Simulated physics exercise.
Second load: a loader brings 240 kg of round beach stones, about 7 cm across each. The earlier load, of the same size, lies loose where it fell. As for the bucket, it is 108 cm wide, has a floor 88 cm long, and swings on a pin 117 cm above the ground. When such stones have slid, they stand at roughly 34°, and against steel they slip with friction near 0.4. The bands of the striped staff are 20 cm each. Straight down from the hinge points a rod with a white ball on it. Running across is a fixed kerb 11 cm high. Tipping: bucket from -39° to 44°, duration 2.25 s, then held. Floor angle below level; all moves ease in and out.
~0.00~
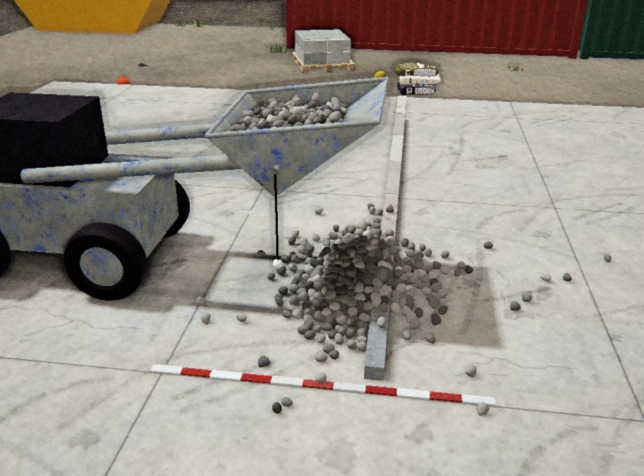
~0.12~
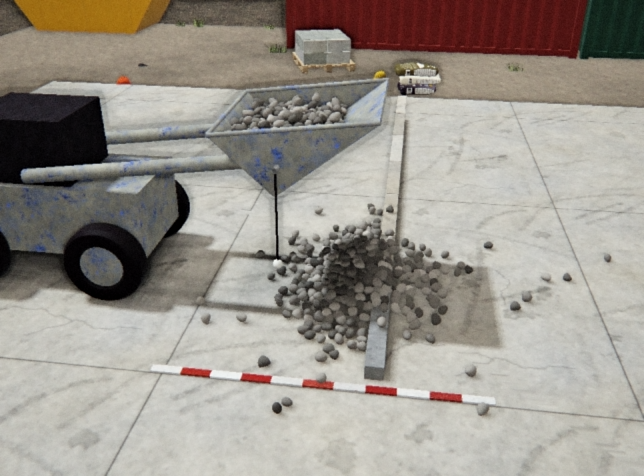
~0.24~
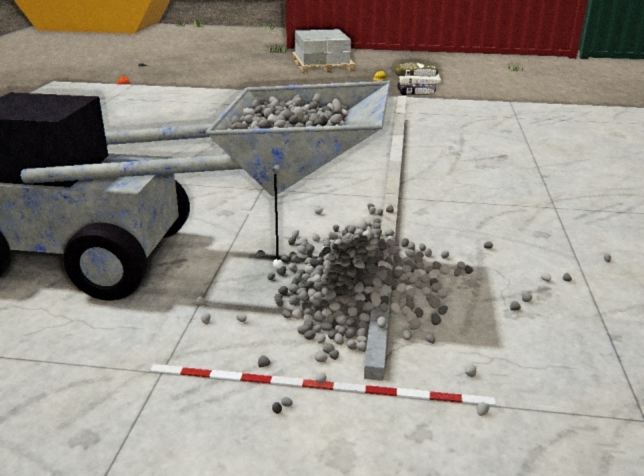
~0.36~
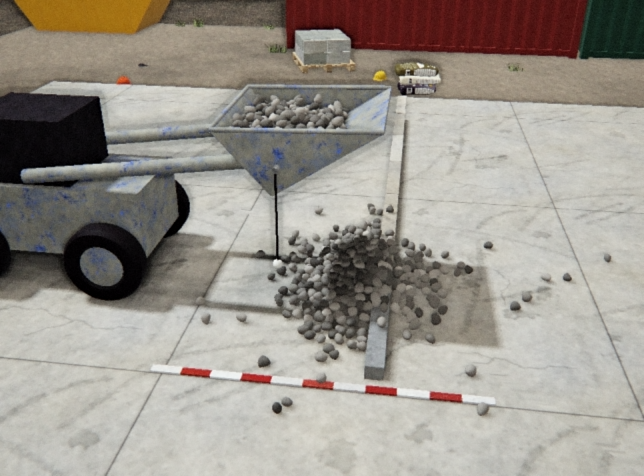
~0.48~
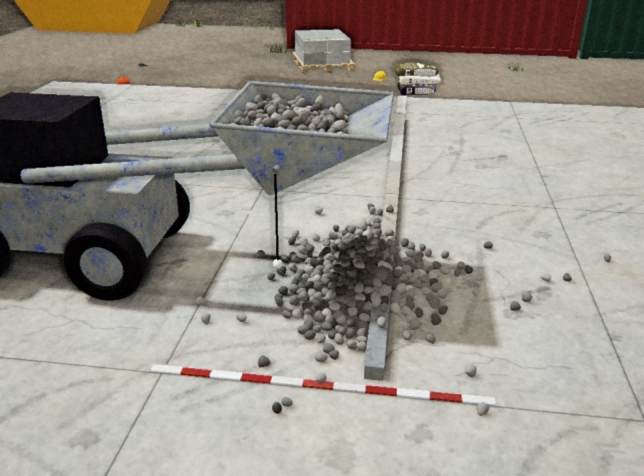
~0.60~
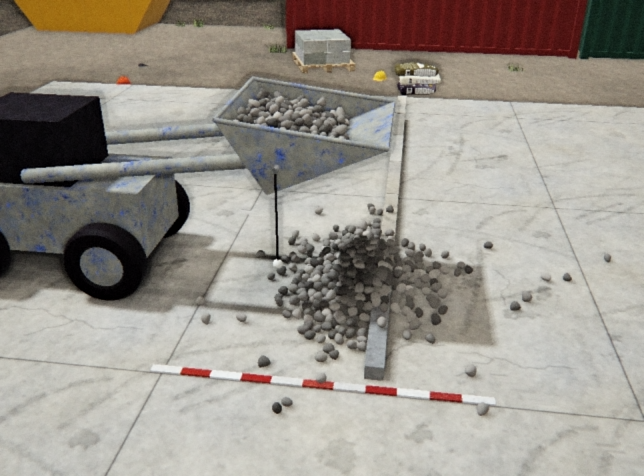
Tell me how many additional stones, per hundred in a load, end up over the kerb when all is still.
Some 82 in every hundred.
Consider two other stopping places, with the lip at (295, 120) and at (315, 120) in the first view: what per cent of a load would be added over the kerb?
Case one about 0 %, case two about 10 %.
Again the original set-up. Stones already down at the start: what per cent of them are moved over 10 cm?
Close to 10 in a hundred of them.
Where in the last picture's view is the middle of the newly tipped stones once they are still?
Around (424, 277).
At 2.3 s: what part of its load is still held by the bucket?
Roughly 0 per cent remains inside.
After 1.7 s the floor is at 31°; in per cent of one load, 91 in the bucket, 94 on this side of the kerb, 15 over the kerb; the foremost stones are at (527, 287).
After 2.3 s the floor is at 44°; in per cent of one load, 2 in the bucket, 121 on this side of the kerb, 77 over the kerb; the foremost stones are at (533, 280).
After 2.7 s the floor is at 44°; in per cent of one load, 0 in the bucket, 104 on this side of the kerb, 96 over the kerb; the foremost stones are at (548, 291).
After 5.2 s the floor is at 44°; in per cent of one load, 0 in the bucket, 103 on this side of the kerb, 97 over the kerb; the foremost stones are at (560, 297). Net gain over the kerb, 82.
